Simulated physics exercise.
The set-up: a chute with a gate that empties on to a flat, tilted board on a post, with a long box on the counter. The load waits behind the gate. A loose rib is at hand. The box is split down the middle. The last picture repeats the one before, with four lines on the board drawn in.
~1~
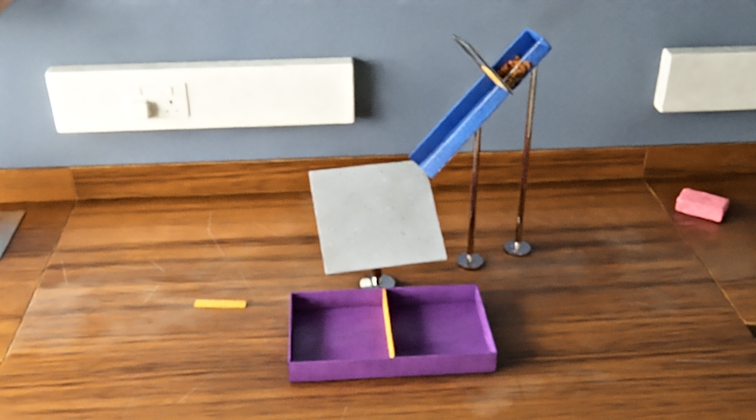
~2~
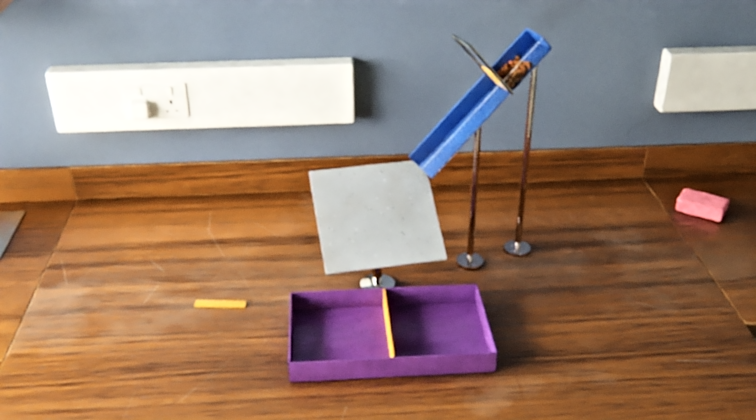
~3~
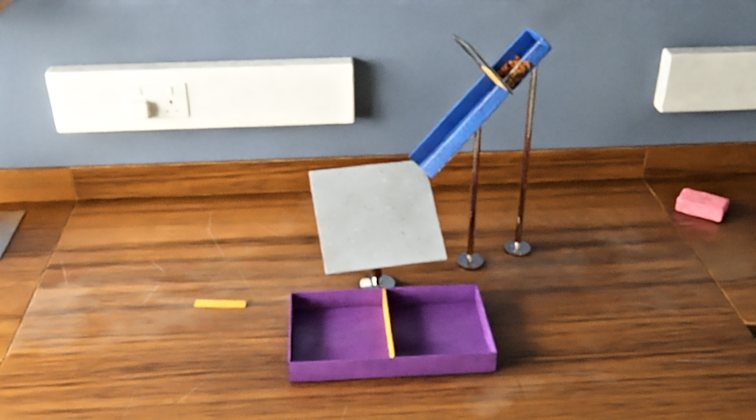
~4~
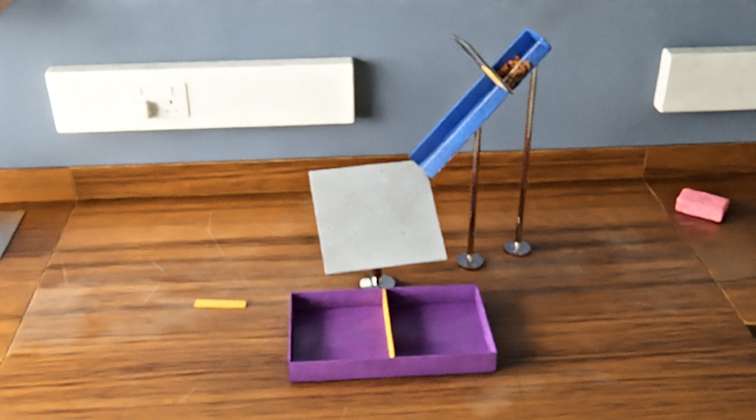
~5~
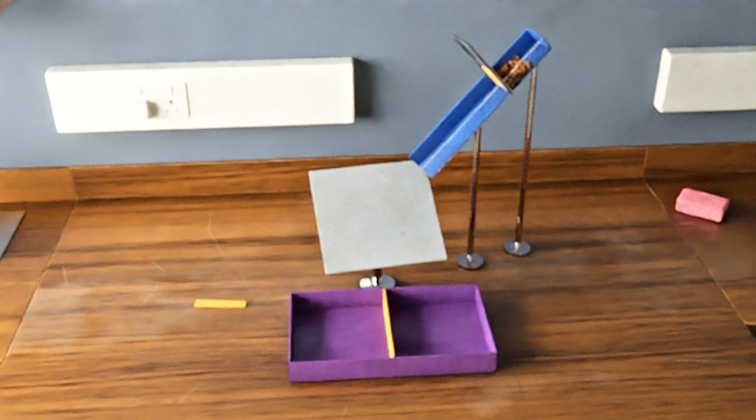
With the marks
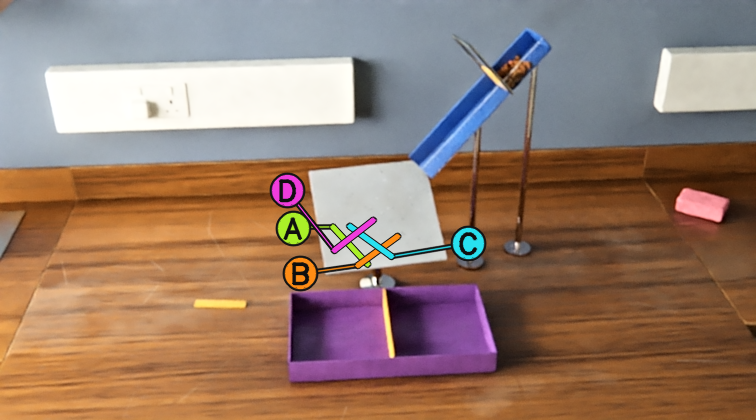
At first, a blue chute on thin metal stands slopes down to the left toward a tilted grey board, with small brown pieces held behind a gate near its top. A divided purple box sits below, between a yellow strip and a pink block, and throughout, nothing visibly moves.
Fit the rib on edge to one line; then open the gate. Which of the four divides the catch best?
Line A.
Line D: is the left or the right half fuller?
The left half.
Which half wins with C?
More lands on the right.
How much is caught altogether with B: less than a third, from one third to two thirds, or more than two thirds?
It is more than two thirds.
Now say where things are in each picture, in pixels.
In the first picture, load behind the gate near (507, 75), cereal balls; lip of the chute near (425, 172), sloping fairly steeply.
In the second picture, middle of the board near (377, 214), tilted fairly steeply; middle of its low edge near (388, 266); of its high edge near (367, 165).
In the third picture, front corners of the box near (289, 363) and (497, 353); front end of its middle wall near (394, 358); gate still shut near (491, 73).
In the fourth picture, middle of the load near (507, 75); lip near (425, 172).
In the fifth picture, middle of the load near (507, 75); lip near (425, 172).
On the marked copy, line A from (332, 226) to (367, 264); line B from (397, 236) to (357, 265); line C from (349, 226) to (391, 256); line D from (373, 220) to (334, 250).
If A is chosen, of what is caught, close to half in the left half, close to half in the right.
If B is chosen, of what is caught, all but a few in the left half, a small share in the right.
If C is chosen, of what is caught, a small share in the left half, all but a few in the right.
If D is chosen, of what is caught, the bulk in the left half, a small share in the right.
